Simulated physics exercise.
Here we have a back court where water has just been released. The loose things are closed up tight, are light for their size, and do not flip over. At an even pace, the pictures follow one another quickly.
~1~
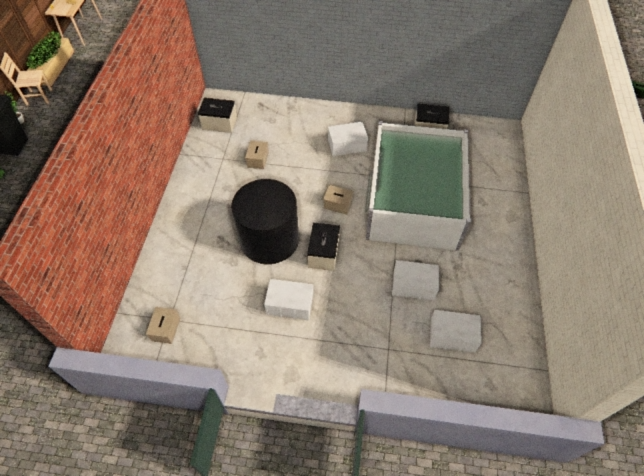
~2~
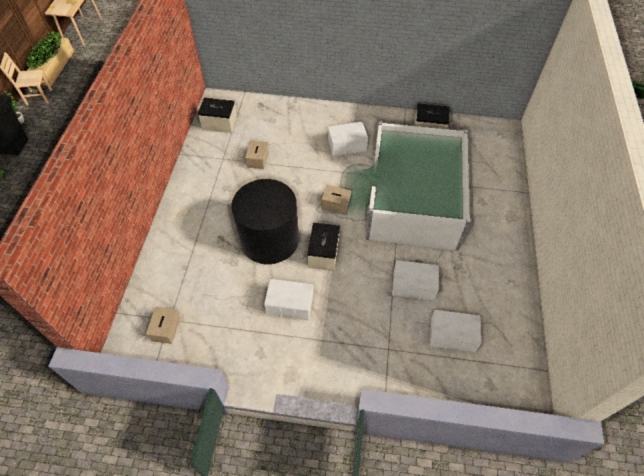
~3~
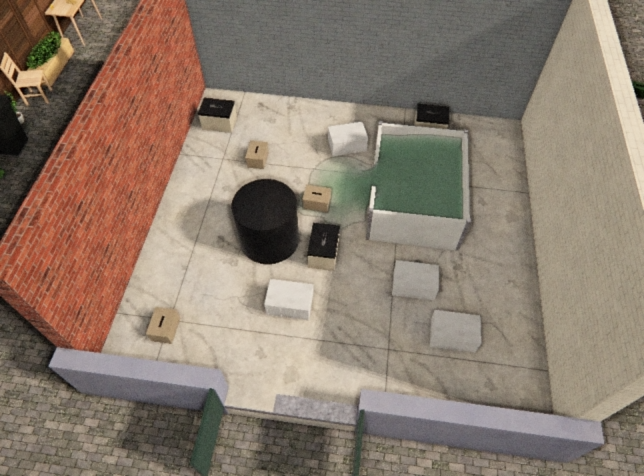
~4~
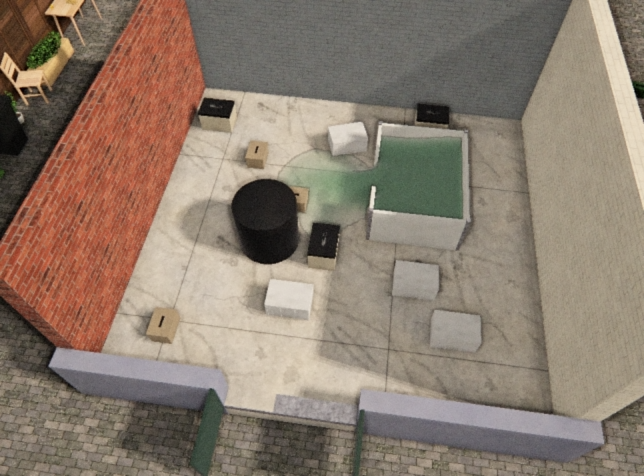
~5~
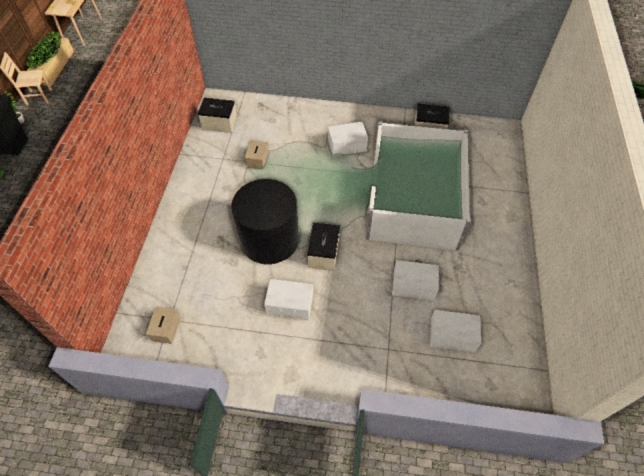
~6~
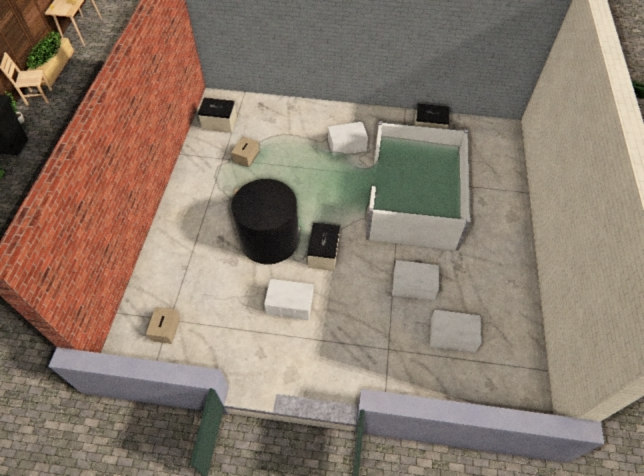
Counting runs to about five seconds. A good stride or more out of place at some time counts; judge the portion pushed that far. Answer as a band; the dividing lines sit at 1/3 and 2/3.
1/3 to 2/3.
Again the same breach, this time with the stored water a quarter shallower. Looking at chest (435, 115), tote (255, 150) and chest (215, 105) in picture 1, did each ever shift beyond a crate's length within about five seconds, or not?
Not beyond that, then beyond that, then beyond that.
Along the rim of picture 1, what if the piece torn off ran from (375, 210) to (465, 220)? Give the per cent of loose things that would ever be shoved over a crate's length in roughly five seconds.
That works out to about 20 per cent of them.
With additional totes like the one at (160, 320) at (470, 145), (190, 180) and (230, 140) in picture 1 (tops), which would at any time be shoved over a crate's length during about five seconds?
One after the other: Never so far, moved that far, swept aside.
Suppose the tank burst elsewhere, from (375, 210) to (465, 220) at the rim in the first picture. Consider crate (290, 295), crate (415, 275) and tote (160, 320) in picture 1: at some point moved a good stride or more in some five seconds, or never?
First stays short of it, second covers that distance, third stays short of it.
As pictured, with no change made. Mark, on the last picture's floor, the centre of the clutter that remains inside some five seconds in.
(349, 233).
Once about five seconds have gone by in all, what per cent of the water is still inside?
I make it 100 percent.
A moment on, 2 of 10 are well off their spots; 0 afloat.
Next, 3 of 10 are well off their spots; 2 afloat.
Later, 4 of 10 are well off their spots; 3 afloat.
In the end, 4 of 10 are well off their spots, and 4 have been at some point; 2 afloat.
